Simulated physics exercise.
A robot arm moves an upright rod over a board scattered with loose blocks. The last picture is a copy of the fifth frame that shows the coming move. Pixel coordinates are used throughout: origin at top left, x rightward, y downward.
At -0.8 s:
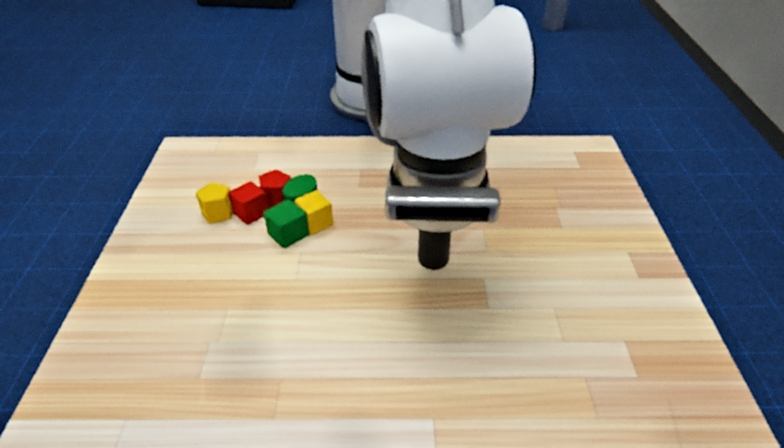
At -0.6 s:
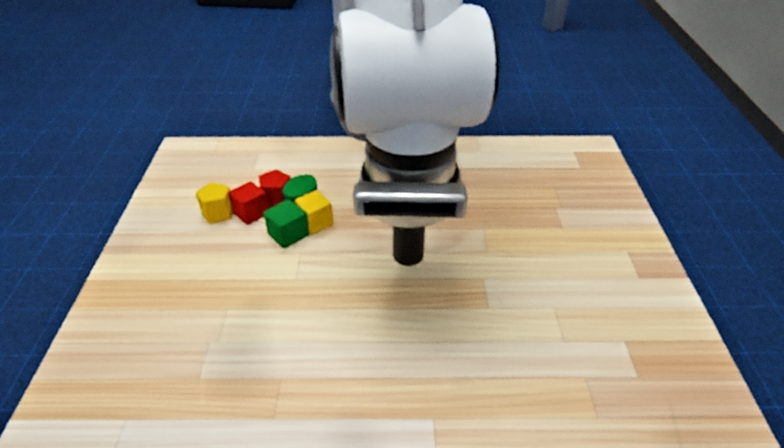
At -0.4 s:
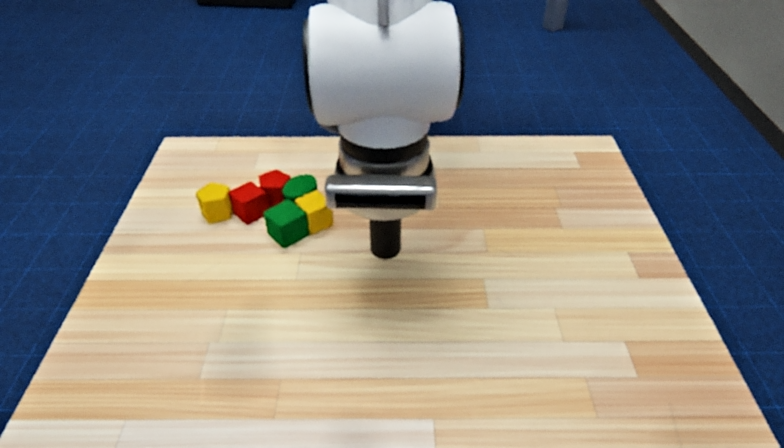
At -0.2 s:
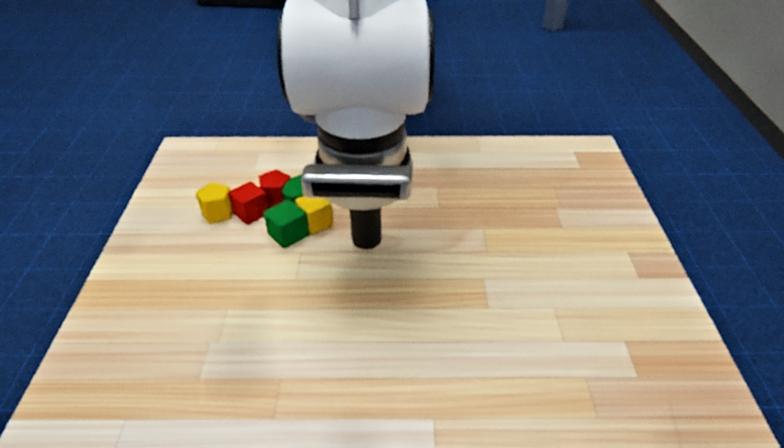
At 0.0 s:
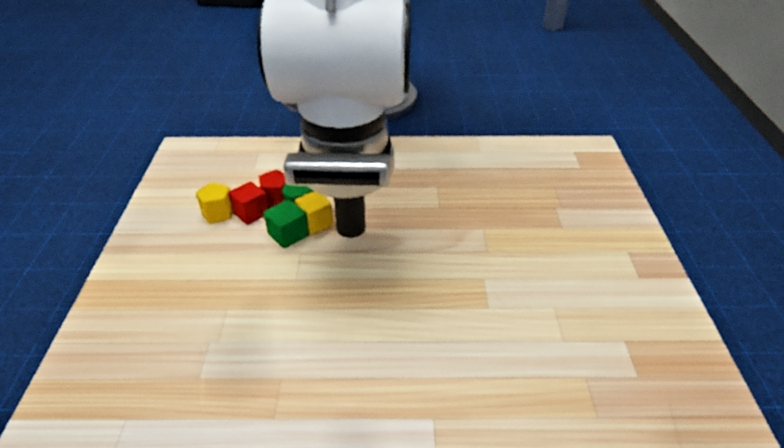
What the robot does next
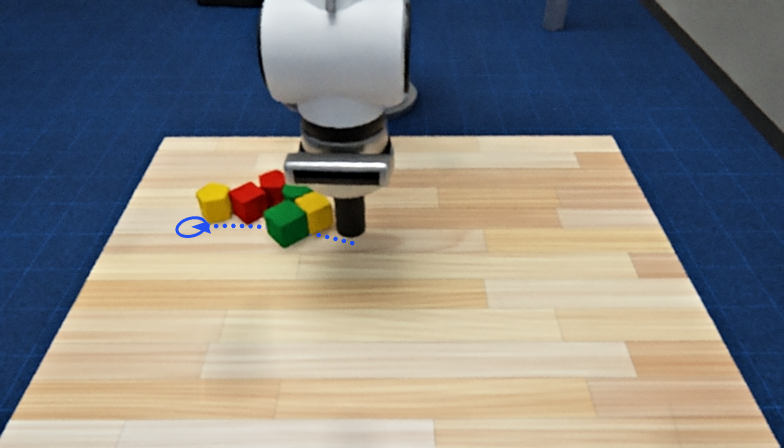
White robot arm moving a dark upright rod leftward across a wooden board, nearing a cluster of still red, green and yellow blocks.
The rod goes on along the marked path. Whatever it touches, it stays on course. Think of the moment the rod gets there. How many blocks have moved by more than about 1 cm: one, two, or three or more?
It should be three or more.
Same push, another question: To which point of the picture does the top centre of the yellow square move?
It is at (286, 189).
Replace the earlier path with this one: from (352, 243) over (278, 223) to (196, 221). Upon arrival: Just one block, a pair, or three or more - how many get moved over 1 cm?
Answer: 3+.
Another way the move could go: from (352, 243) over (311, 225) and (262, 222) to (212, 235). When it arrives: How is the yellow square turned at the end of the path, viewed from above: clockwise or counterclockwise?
With the clock.
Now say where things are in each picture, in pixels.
In the first picture, lower end of the rod at (433, 259), tops of blocks, yellow pentagon at (213, 191), red square at (247, 191), red pentagon at (274, 178), green square at (285, 212), yellow square at (313, 201).
In the second picture, rod at (408, 256), blocks as before.
In the third picture, rod at (386, 249), blocks as before.
In the fourth picture, rod at (367, 240), blocks as before.
In the fifth picture, rod at (351, 229), yellow pentagon at (213, 191), red square at (247, 191), red pentagon at (274, 178), green square at (285, 212), yellow square at (313, 201).
The drawn path runs from (352, 243) by way of (300, 231) and (247, 226) to (191, 227).
The first path, step by step. One third of the way, rod at (298, 217); red pentagon at (263, 172), turned 15° anticlockwise; green square at (260, 211), turned 10° anticlockwise; yellow square at (293, 192), turned 30° clockwise.
Two thirds of the way, rod at (243, 212); yellow pentagon at (209, 190), turned 20° anticlockwise; red square at (238, 187), turned 25° clockwise; red pentagon at (262, 171), turned 20° anticlockwise; green square at (212, 215), turned 85° anticlockwise; yellow square at (286, 189), turned 45° clockwise.
At the end, rod at (187, 213); yellow pentagon at (197, 187), turned 15° clockwise; red square at (236, 186), turned 35° clockwise; red pentagon at (262, 171), turned 20° anticlockwise; green square at (179, 225), turned 135° anticlockwise; yellow square at (286, 189), turned 45° clockwise.
